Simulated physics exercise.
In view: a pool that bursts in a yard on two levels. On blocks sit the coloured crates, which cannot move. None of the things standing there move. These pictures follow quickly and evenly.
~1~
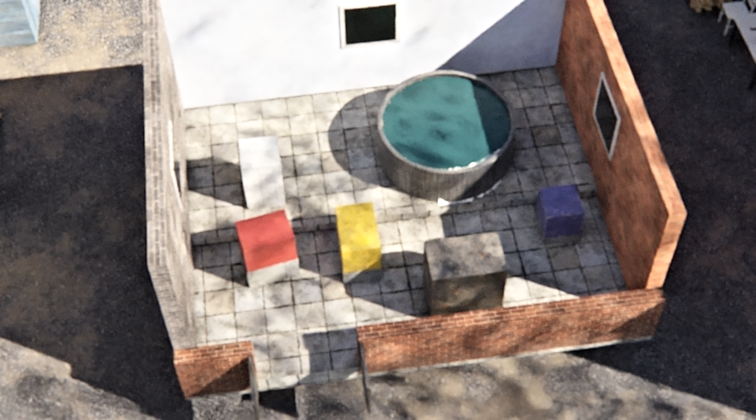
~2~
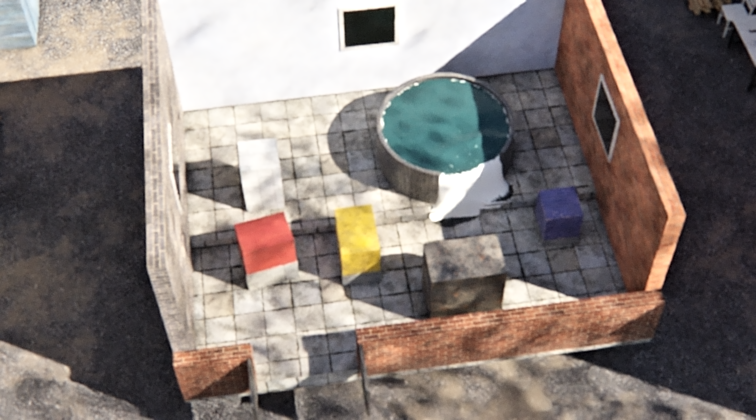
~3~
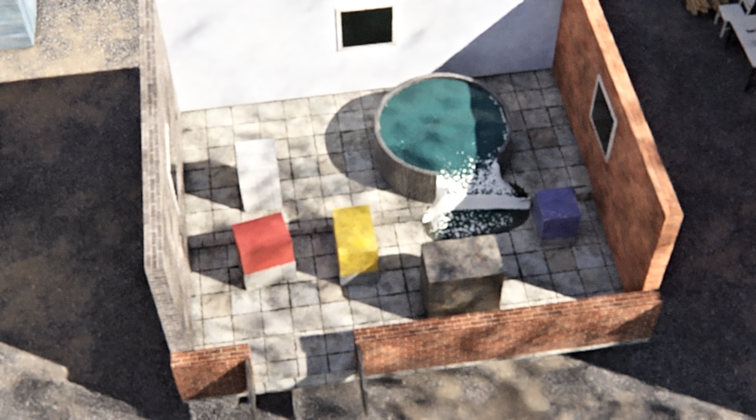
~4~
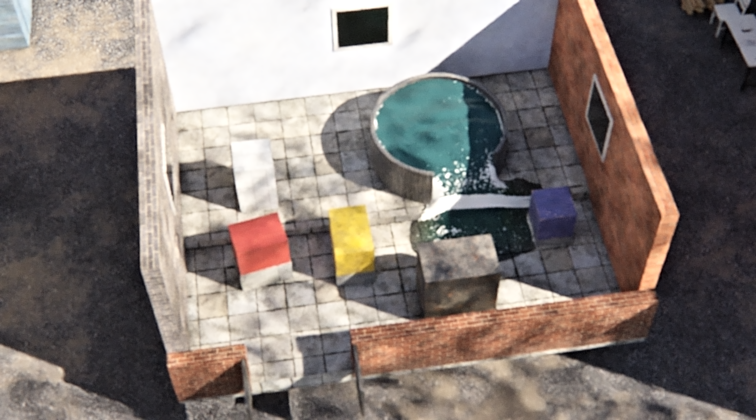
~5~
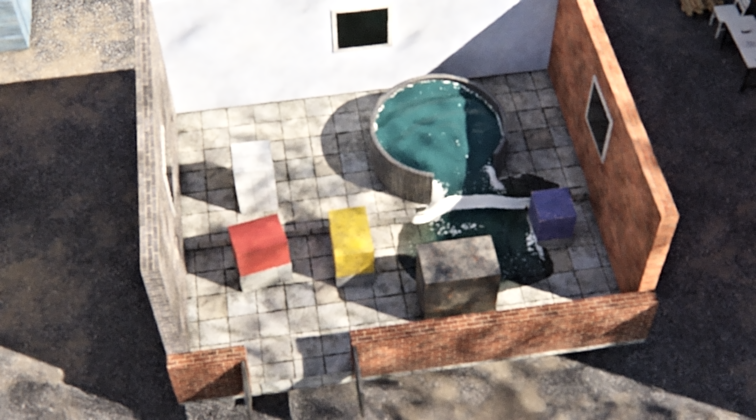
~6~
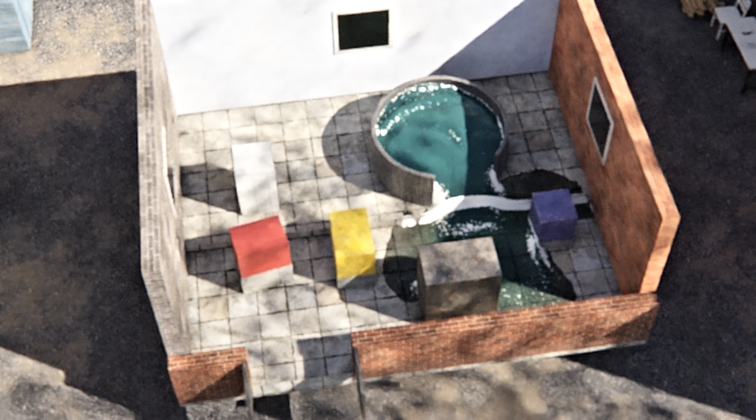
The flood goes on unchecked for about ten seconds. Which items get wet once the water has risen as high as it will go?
The blue crate ends up wet, the red crate remains dry, the yellow crate remains dry.
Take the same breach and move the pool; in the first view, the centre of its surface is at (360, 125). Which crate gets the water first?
That would be the yellow-painted one.
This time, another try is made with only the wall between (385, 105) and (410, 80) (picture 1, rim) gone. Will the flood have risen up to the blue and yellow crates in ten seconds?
Taking them in turn, the blue crate is missed and the yellow crate is missed.
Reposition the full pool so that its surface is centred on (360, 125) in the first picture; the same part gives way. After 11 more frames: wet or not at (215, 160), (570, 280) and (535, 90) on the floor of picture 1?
Untouched, submerged, untouched.
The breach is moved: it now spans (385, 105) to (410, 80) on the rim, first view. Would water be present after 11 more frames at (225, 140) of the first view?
I reckon it ends up drenched.
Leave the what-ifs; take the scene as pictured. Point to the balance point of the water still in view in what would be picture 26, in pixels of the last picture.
I'd point to (467, 235).
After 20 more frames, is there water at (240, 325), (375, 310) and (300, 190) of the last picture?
Taking the three spots one by one, I'd call them drenched, drenched and clear.
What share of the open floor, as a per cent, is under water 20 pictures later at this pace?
Roughly 55 percent, I reckon.
A moment on, water covers 25 % of the floor; the blue crate water round its plinth, the red crate not reached, the yellow crate water round its plinth.
Next, water covers 40 % of the floor; the blue crate water round its plinth, the red crate water round its plinth, the yellow crate water round its plinth.
Then, water covers 55 % of the floor; the blue crate water round its plinth, the red crate water round its plinth, the yellow crate water round its plinth.
Later, water covers 65 % of the floor; the blue crate water round its plinth, the red crate water round its plinth, the yellow crate water round its plinth.
In the end, water covers 70 % of the floor; the blue crate was topped, the red crate stayed above the water, the yellow crate stayed above the water.
